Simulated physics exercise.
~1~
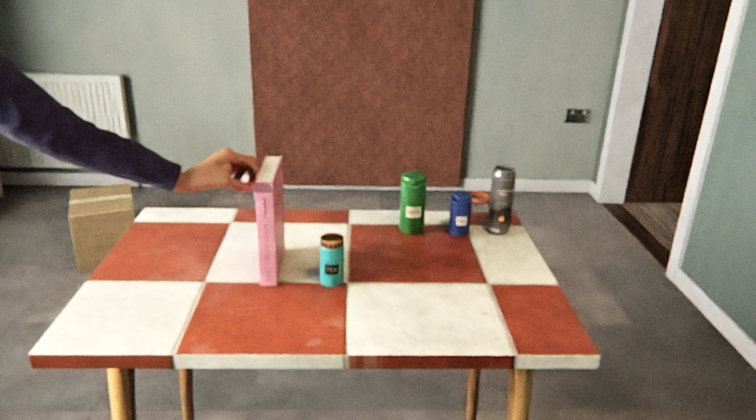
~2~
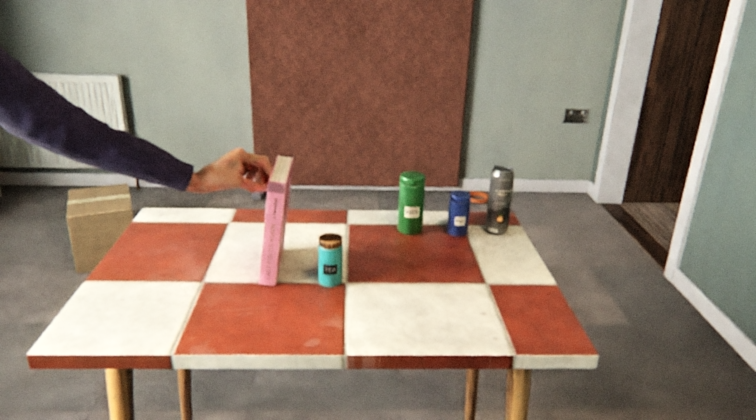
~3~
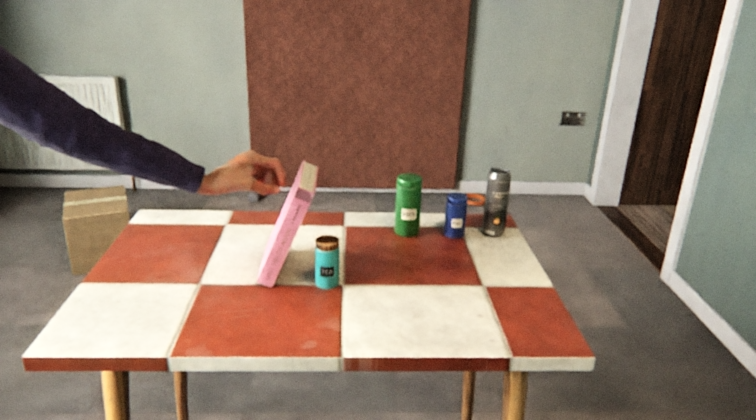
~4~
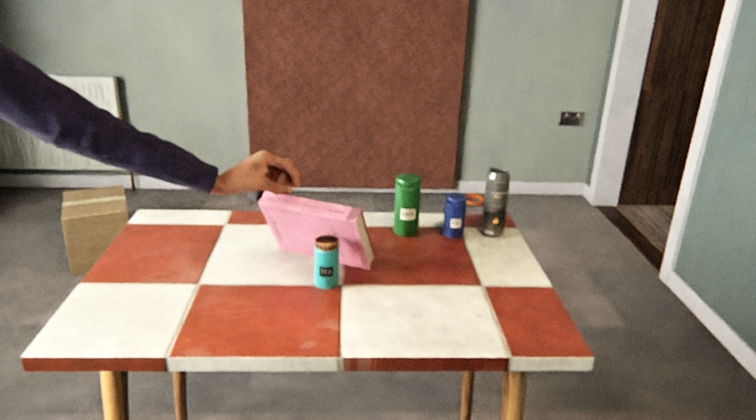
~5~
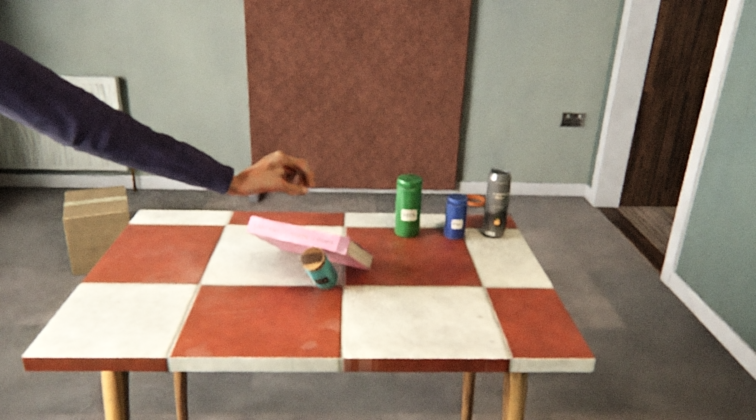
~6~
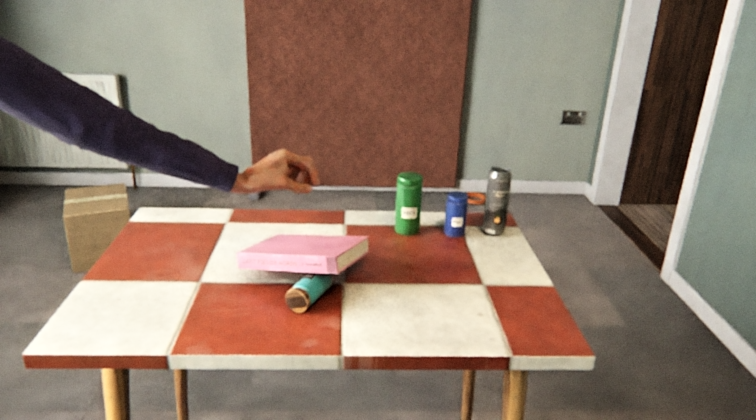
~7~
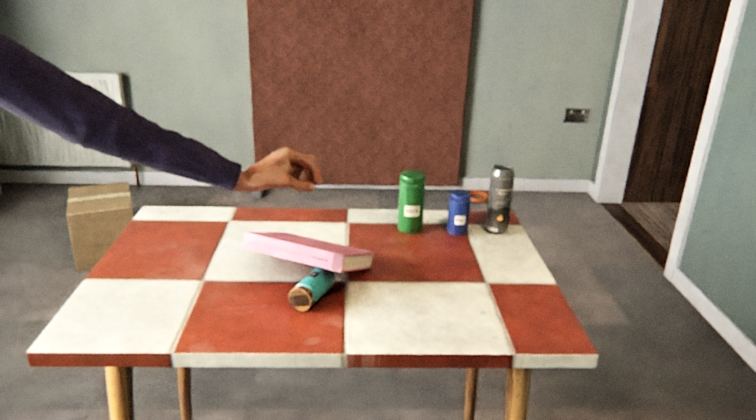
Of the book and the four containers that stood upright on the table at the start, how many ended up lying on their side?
Two of them ended up lying on their side, the pink book and the turquoise shaker.
